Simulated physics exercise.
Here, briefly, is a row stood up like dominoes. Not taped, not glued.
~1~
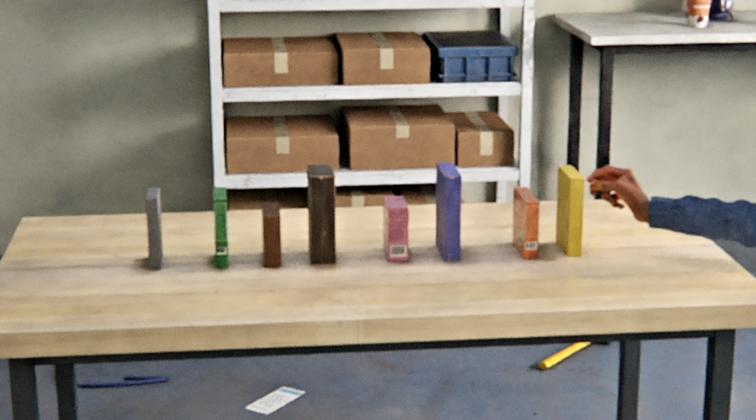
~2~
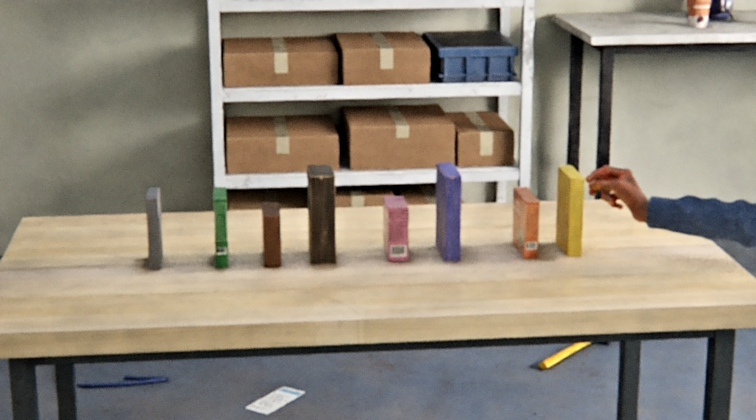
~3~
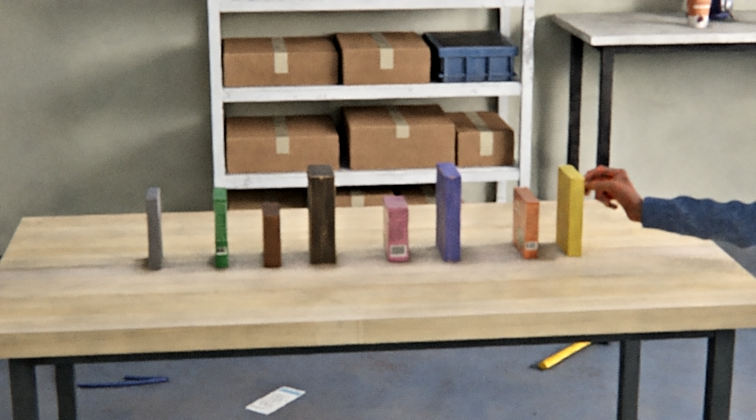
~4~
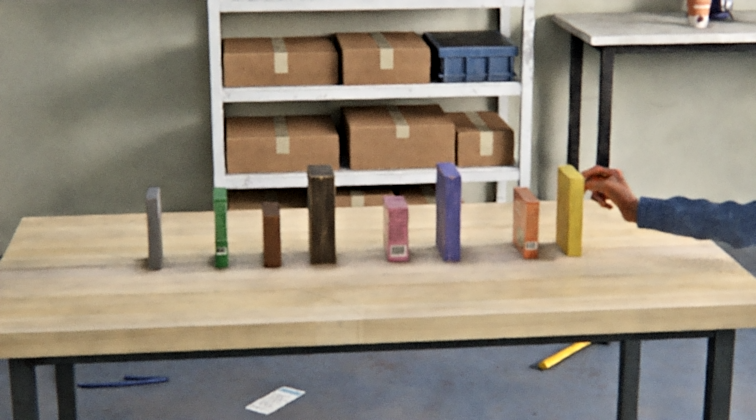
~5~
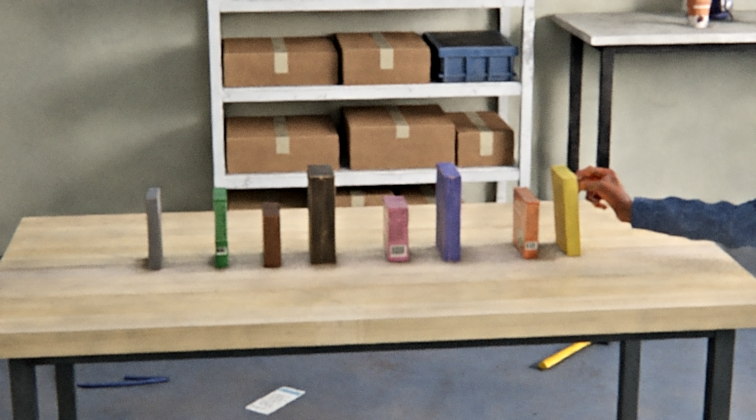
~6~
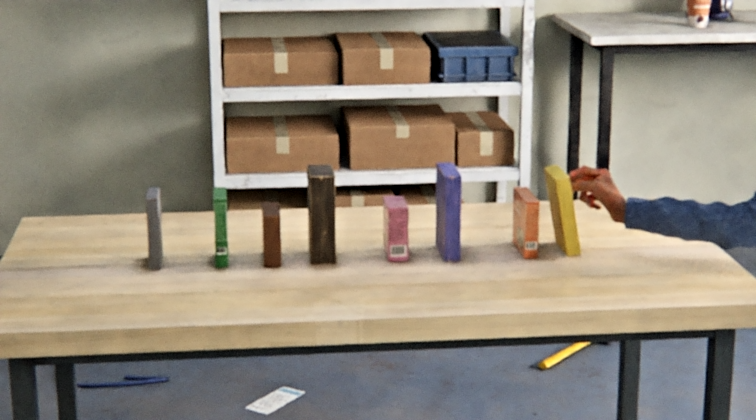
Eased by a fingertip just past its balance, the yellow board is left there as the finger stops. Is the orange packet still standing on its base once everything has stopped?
No - looks like it does not stay up this time.
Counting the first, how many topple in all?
Total count - 2.
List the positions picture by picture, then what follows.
In the first picture, orange packet (526, 222); black block (322, 214).
In the second picture, pink packet (396, 228); green packet (221, 227).
In the third picture, blue block (448, 212); black block (322, 214).
In the fourth picture, brown block (272, 234); pink packet (396, 228).
In the fifth picture, yellow board 5° over; green packet (221, 227); blue block (448, 212).
In the sixth picture, yellow board 11° over; orange packet (526, 222); black block (322, 214).
Then, 0.30 s on from there, yellow board 48° over; orange packet turned 33° from how it was put near (509, 224).
Then, 0.40 s on from there, yellow board 85° over; orange packet on its side near (488, 245).
In the end, toppled on the table, orange packet; the other 5 unmoved. At the end, from the last picture's camera, orange packet near (486, 244).
